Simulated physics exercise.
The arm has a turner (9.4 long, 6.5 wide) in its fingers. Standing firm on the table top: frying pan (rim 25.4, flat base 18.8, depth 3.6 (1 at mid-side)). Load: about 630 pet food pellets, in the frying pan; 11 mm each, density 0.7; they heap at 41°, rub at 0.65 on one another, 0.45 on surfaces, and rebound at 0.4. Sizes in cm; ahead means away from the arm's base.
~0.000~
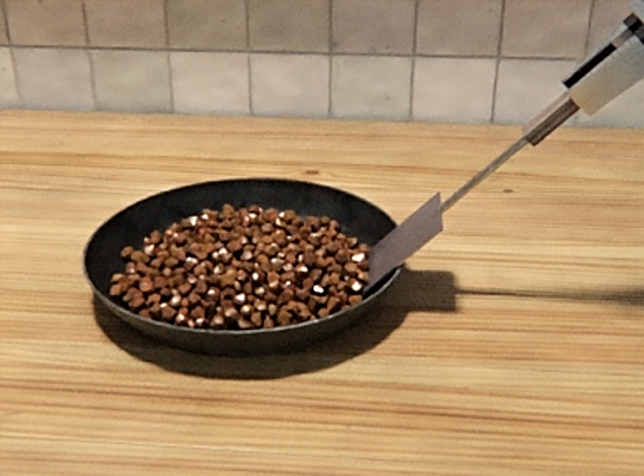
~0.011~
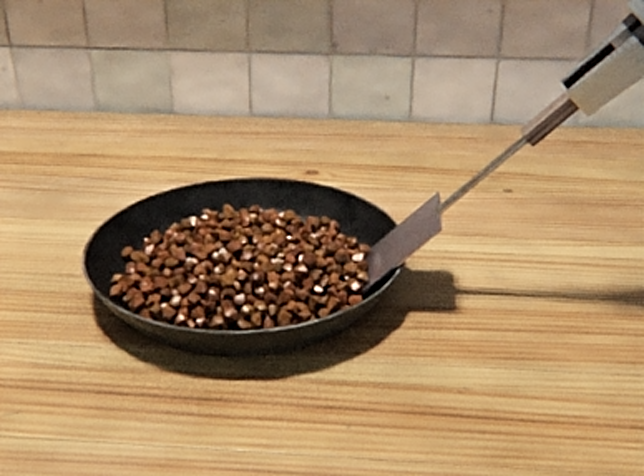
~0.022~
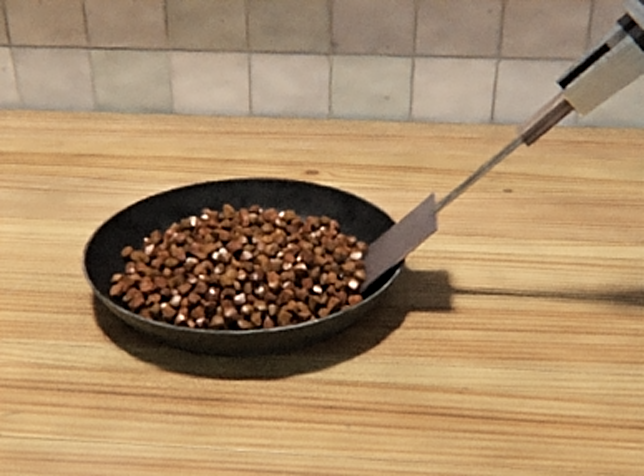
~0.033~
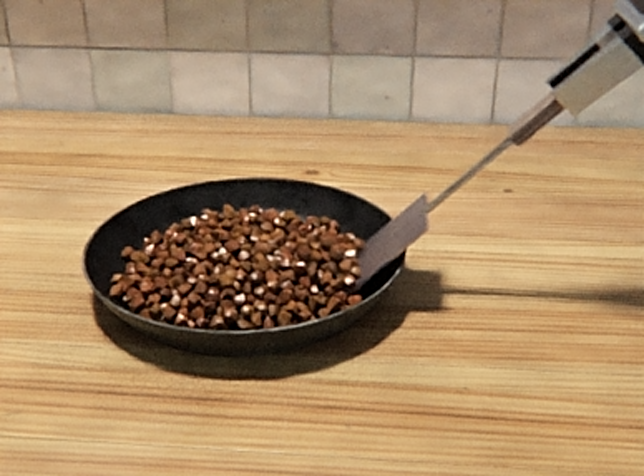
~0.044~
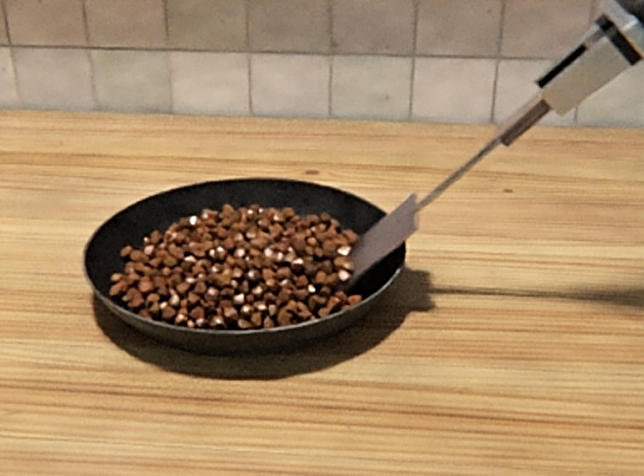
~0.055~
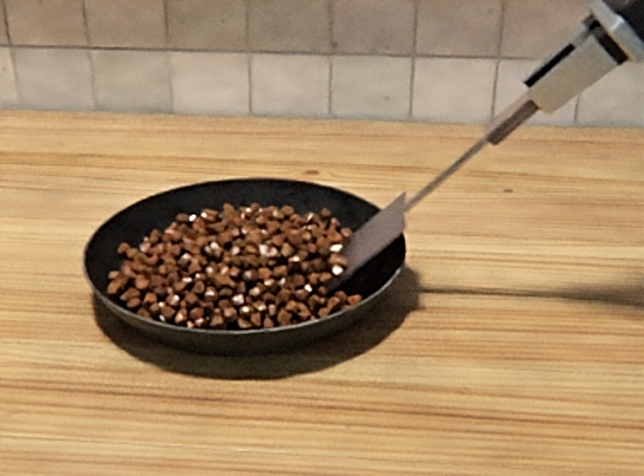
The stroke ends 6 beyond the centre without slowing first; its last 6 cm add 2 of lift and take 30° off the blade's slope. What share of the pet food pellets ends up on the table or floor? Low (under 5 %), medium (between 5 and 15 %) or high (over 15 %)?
Share on the table or floor: Low (under 5 %).
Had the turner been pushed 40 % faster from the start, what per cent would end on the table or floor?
Then about 5 per cent.
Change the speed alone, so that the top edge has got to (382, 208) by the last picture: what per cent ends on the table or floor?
Some 10 per cent.
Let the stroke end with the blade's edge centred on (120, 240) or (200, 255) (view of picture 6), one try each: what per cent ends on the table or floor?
About 25 and 0 per cent.
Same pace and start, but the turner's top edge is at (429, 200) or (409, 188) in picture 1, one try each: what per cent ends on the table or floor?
About 5 and 5 per cent.
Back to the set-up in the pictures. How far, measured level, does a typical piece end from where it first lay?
Roughly 3 cm.
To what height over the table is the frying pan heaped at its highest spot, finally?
Some 6.0 cm.
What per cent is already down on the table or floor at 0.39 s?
Some 2 per cent.
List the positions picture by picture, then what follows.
In the first picture, the turner top edge at (441, 210), sloping 46°; upper third of the load around (250, 256), from x 120 to 365, top at y 210; 629 in the frying pan.
In the second picture, the turner top edge at (440, 210), sloping 46°; upper third of the load around (250, 256), from x 120 to 365, top at y 210.
In the third picture, the turner top edge at (436, 210), sloping 46°; upper third of the load around (254, 257), from x 120 to 365, top at y 210.
In the fourth picture, the turner top edge at (427, 210), sloping 46°; upper third of the load around (256, 255), from x 120 to 360, top at y 210.
In the fifth picture, the turner top edge at (416, 210), sloping 46°; upper third of the load around (257, 251), from x 120 to 360, top at y 210.
In the sixth picture, the turner top edge at (405, 209), sloping 46°; upper third of the load around (253, 249), from x 115 to 360, top at y 210; 629 in the frying pan.
After 0.11 s, sloping 46°, highest piece 6 above the table; 629 in the frying pan.
After 0.16 s, sloping 35°, highest piece 6 above the table; 629 in the frying pan.
After 0.39 s, sloping 16°, highest piece 6 above the table; 614 in the frying pan, 15 on the table or floor.
After 1.44 s, sloping 16°, highest piece 6 above the table; 614 in the frying pan, 15 on the table or floor.
In the end, 614 in the frying pan, 15 on the table or floor. That is 2 % on the table or floor.
